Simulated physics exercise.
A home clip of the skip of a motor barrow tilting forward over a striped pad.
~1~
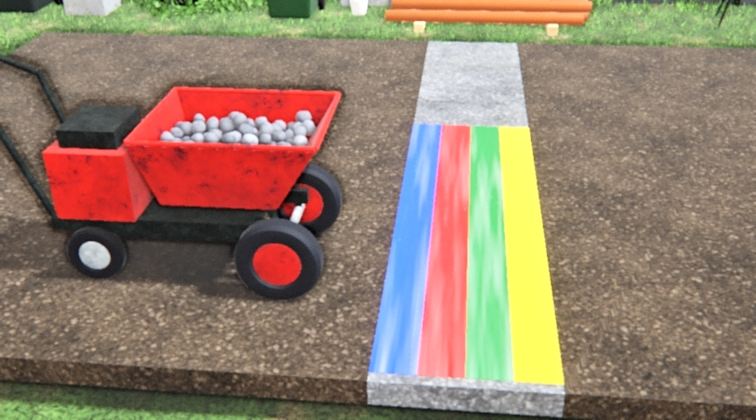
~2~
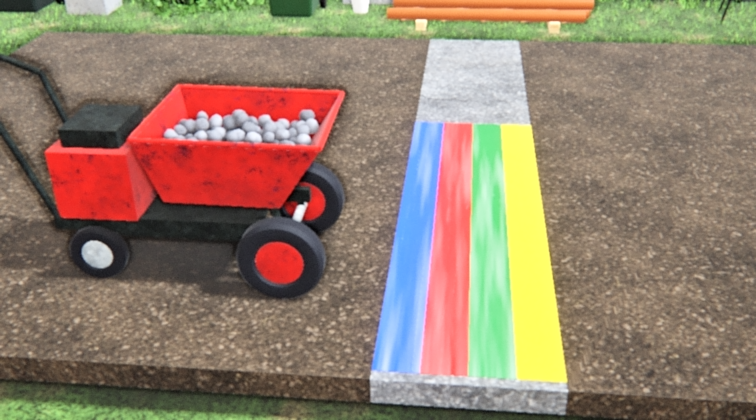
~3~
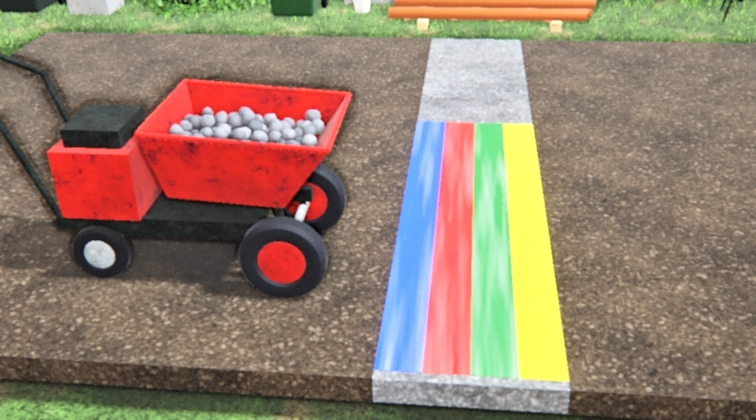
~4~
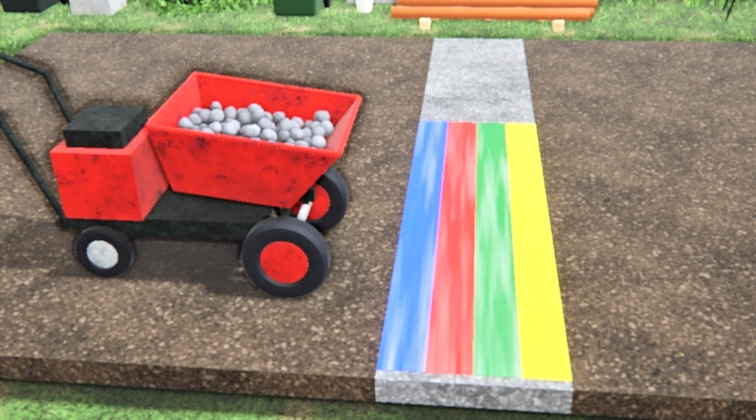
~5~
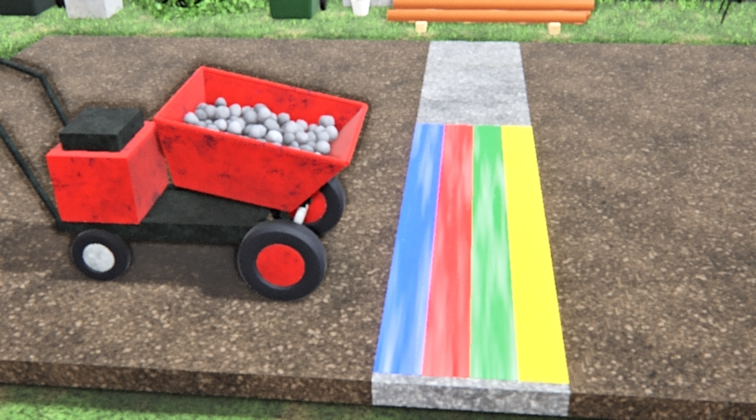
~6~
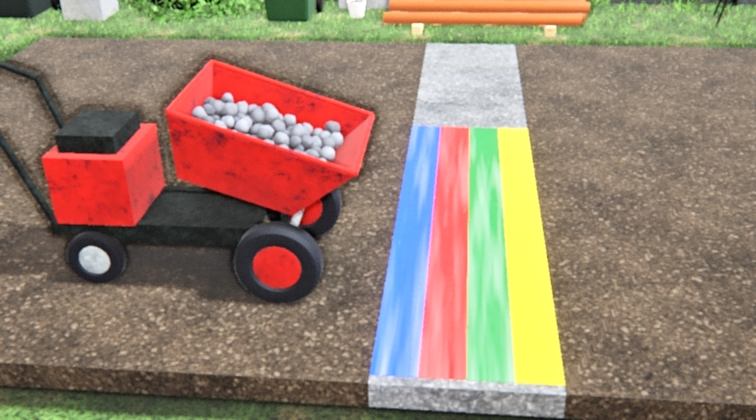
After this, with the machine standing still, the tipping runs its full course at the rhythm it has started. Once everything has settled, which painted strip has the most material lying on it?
Most of it lies on the red strip.
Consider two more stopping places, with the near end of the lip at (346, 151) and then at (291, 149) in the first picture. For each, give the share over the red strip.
Close to 20 in a hundred, and close to 30 in a hundred.
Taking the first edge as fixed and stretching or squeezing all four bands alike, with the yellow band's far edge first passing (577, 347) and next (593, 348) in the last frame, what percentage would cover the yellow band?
About 0 and 0 per cent.
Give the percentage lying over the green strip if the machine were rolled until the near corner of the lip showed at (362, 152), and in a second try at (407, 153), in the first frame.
30 % and 10 %, in that order.
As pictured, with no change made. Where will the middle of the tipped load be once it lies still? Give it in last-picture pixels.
Near (452, 268).
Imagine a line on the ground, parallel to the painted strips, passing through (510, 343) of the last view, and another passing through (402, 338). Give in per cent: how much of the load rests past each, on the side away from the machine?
Respectively 10 and 80 %.
Soon after the last picture, skip tipped steeply; all in the skip.
A little later, skip tipped steeply; nearly all in the skip; a stray few over the blue strip; a small part over the red strip.
Later still, skip tipped right over; about a third in the skip; a small part over the blue strip; about a quarter over the red strip; about a quarter over the green strip; a stray few over the yellow strip; a stray few off the paint.
By the end, skip tipped right over; a small part in the skip; about a quarter over the blue strip; about a third over the red strip; about a quarter over the green strip; a small part over the yellow strip; a stray few off the paint.
